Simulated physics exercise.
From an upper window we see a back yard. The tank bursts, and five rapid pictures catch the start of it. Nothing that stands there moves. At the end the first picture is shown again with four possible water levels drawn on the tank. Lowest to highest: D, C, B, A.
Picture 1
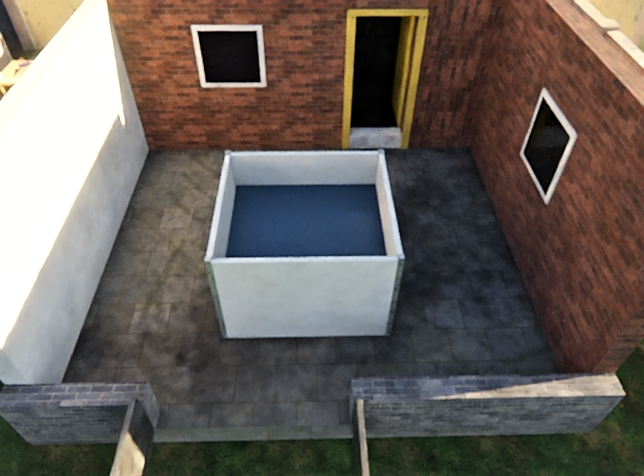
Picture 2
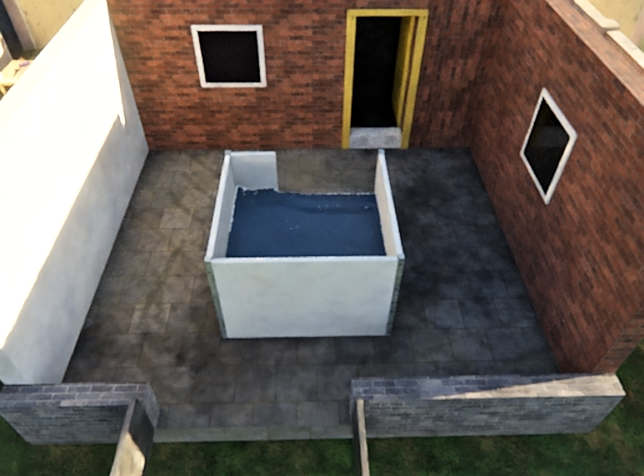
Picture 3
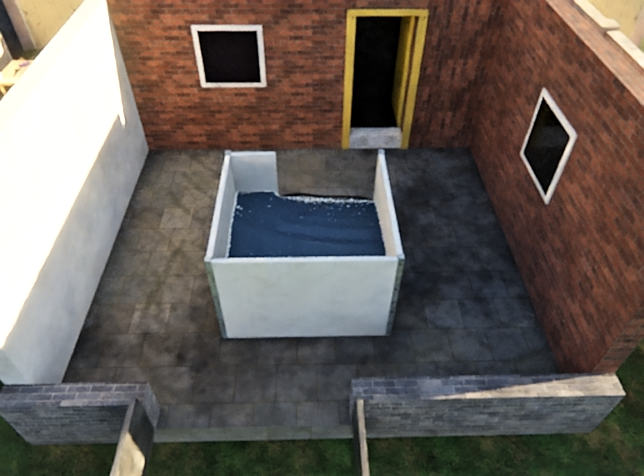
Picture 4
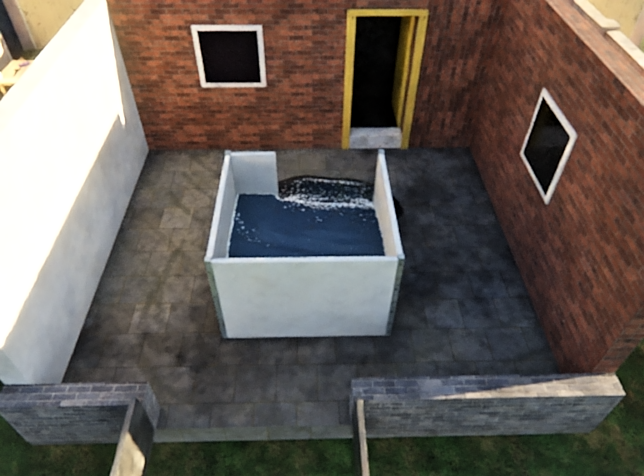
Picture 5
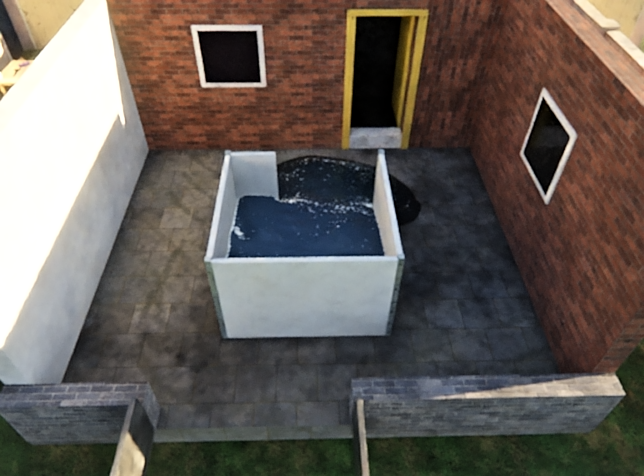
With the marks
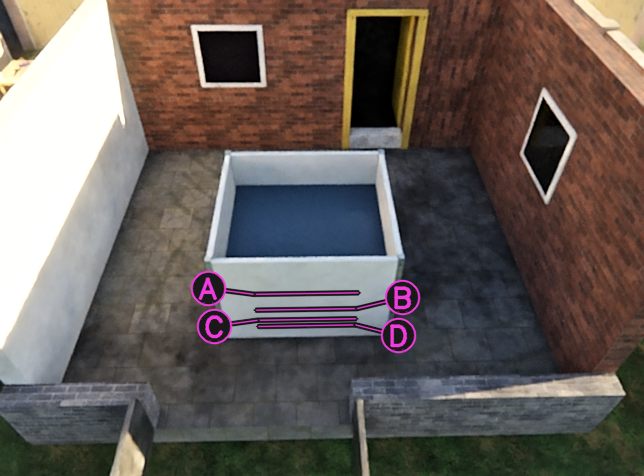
The footage shows a paved back yard with brick walls and a yellow doorway, where part of a white tank's far side disappears and dark water pours out behind it, spreading across the paving and emerging to the right.
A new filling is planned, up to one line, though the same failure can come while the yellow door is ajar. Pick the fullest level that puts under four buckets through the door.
Line B just does it.
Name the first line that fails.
That would be A.
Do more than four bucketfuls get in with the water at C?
No, not at all.
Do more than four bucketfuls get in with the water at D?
No.
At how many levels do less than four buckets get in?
Three of them.
On the marked copy, A at (306, 293); B at (306, 309); C at (306, 319); D at (307, 325); from the bottom up D, C, B, A.
With A, about 11 bucketfuls get in.
With B, a bucket or two gets in.
With C, nothing gets over.
With D, nothing gets over.
